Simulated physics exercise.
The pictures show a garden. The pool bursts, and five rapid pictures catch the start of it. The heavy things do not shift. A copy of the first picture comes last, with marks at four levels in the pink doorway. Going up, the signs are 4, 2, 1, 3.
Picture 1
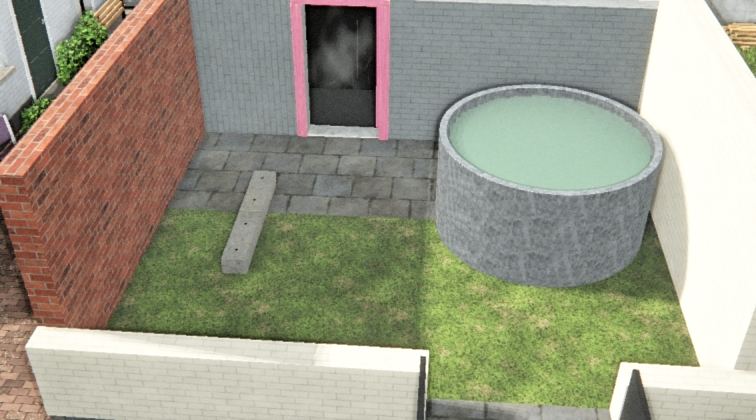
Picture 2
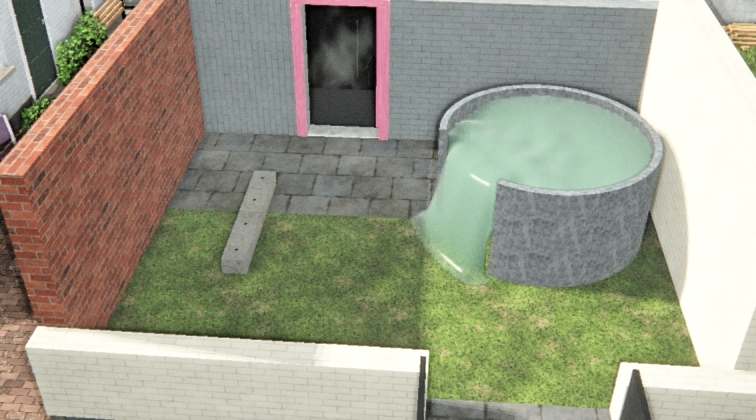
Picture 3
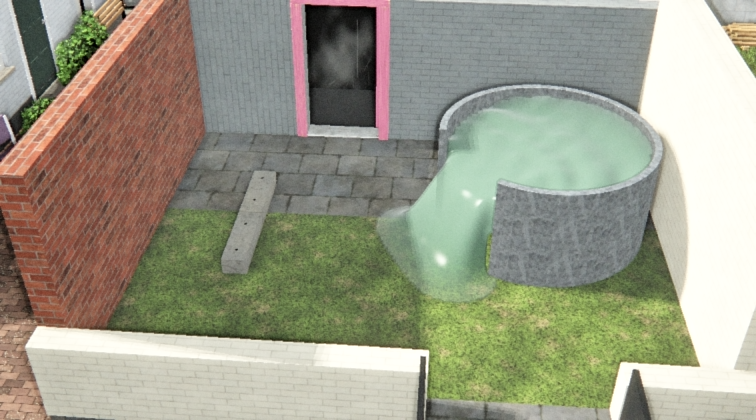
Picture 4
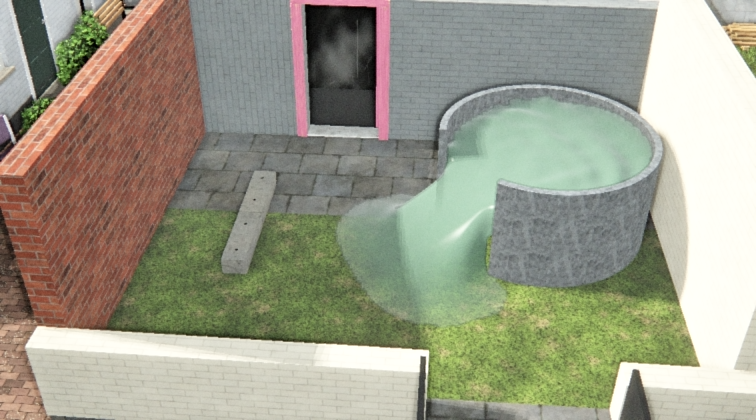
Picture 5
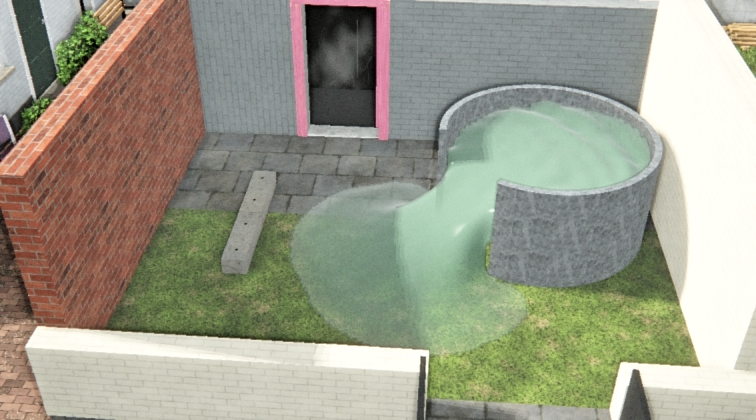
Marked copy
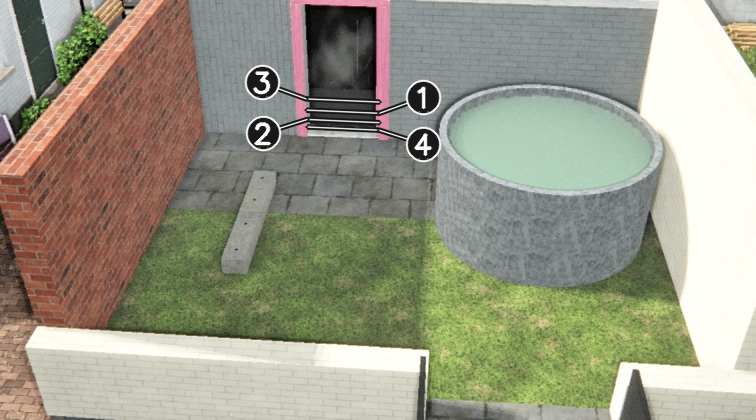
A walled garden with a lawn and grey paving is seen from above by a still camera. A red brick wall stands on the left, a pink-framed doorway at the back, a pale concrete beam across the paving's edge, and a round grey pool of green water on the right. The pool's left side opens, and water pours out, spreading leftward and forward over the grass in a widening sheet.
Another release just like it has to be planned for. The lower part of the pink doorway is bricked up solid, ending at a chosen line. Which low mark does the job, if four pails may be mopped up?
Mark 2 just does it.
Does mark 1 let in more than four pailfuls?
No, not at all.
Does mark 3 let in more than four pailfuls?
No, that is safe.
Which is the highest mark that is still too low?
4 it is.
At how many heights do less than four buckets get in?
Three.
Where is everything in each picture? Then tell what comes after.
Water in the pool at rest, its middle at (548, 141); foot of the pink doorway at (343, 137); open gate at (525, 352), in the first picture.
Front seen at (430, 212), 2 % of the ground wet, in the second picture.
Front seen at (391, 214), 5 % of the ground wet, in the third picture.
Front seen at (344, 225), 11 % of the ground wet, in the fourth picture.
Front seen at (306, 220), 20 % of the ground wet, in the fifth picture.
On the marked copy, 1 at (343, 111); 2 at (343, 121); 3 at (342, 100); 4 at (343, 128); from the bottom up 4, 2, 1, 3.
For mark 1, nothing gets over.
For mark 2, a splash gets over, under a bucket.
For mark 3, nothing gets over.
For mark 4, about 8 bucketfuls get in.
